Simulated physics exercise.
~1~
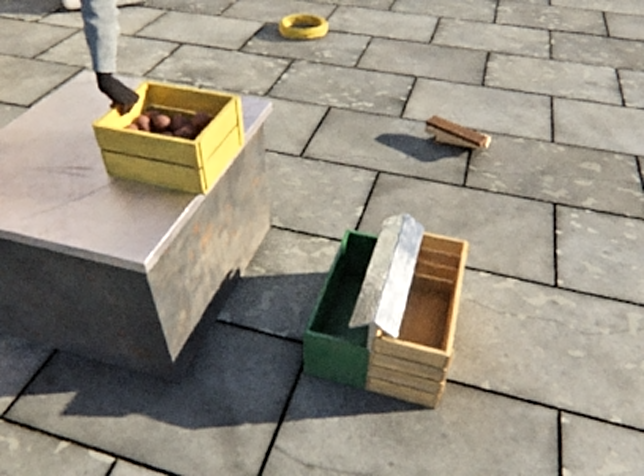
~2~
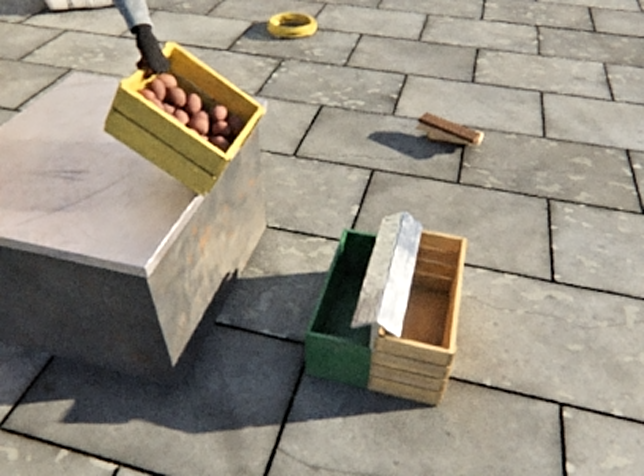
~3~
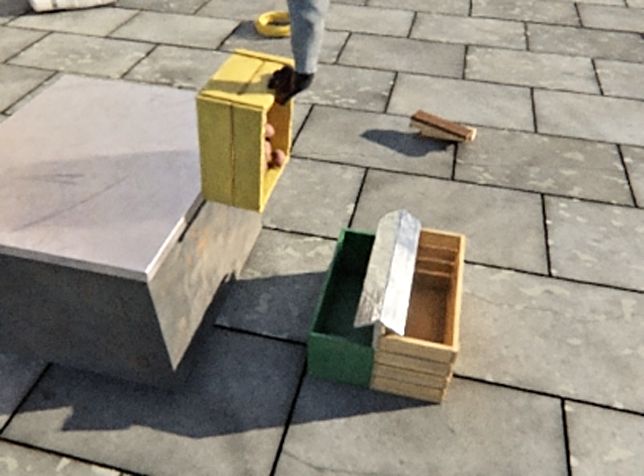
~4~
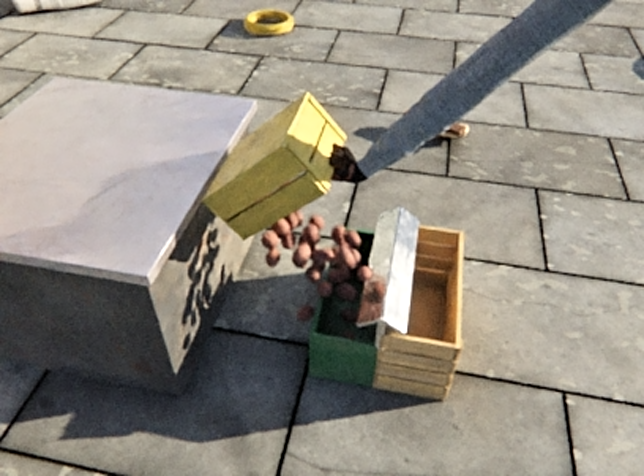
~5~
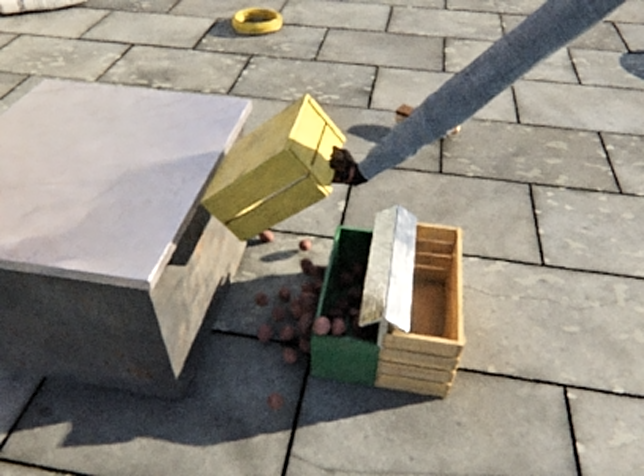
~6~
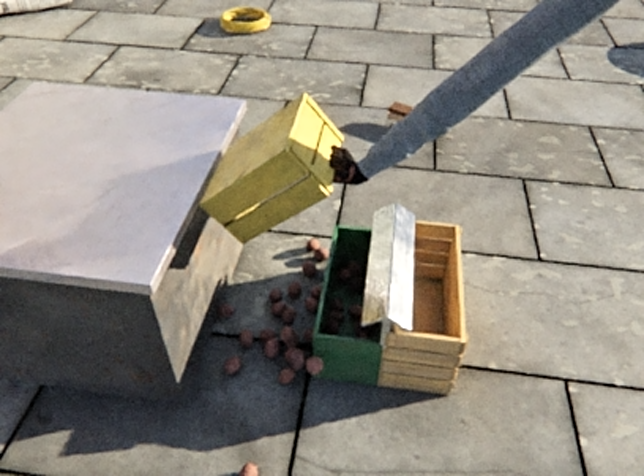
In the video, a gloved hand lifts and tips a yellow crate of red potatoes off a bench edge toward a green bin and a wooden tote; the potatoes spill out, some landing in the green bin and others scattering on the paving before it, leaving the tote empty.
